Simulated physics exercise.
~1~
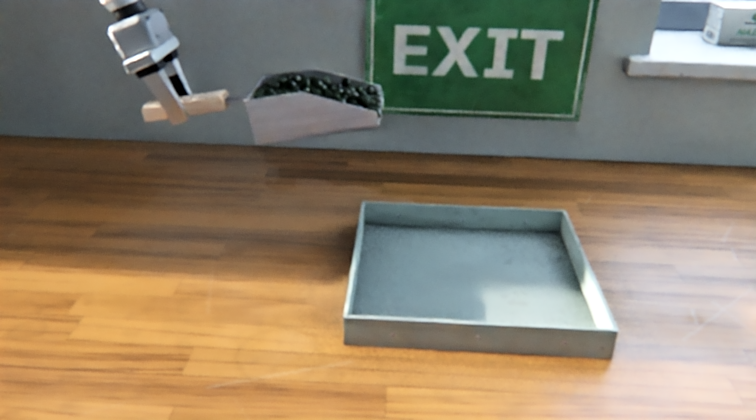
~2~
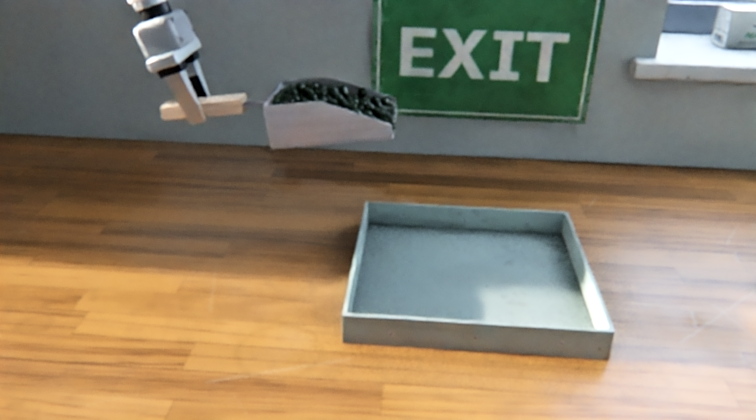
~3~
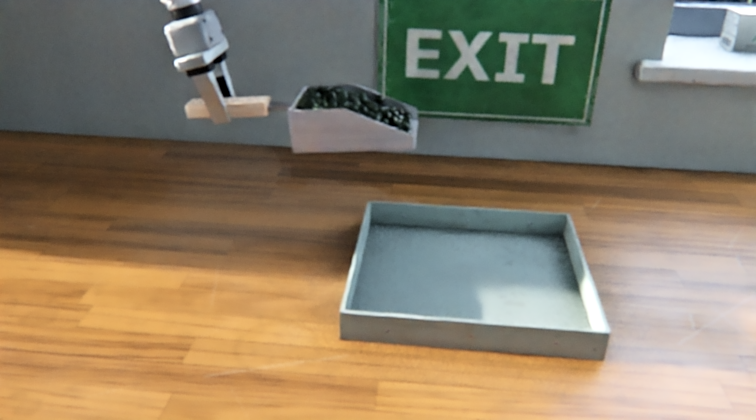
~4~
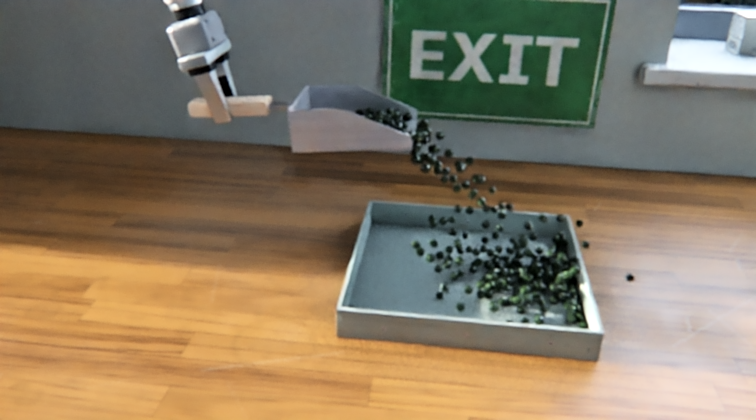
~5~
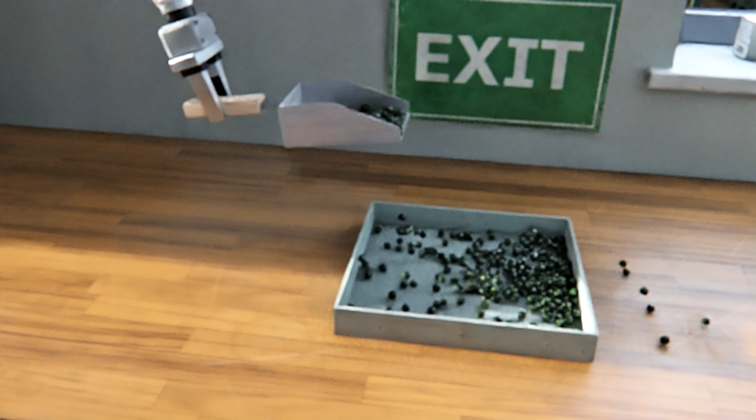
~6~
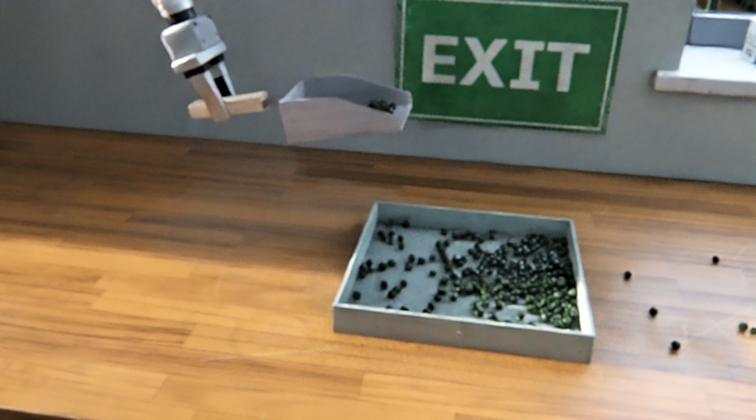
Robot-held scoop spilling dark green beads into a shallow grey tray on a wooden table, a few scattering outside, some staying inside.
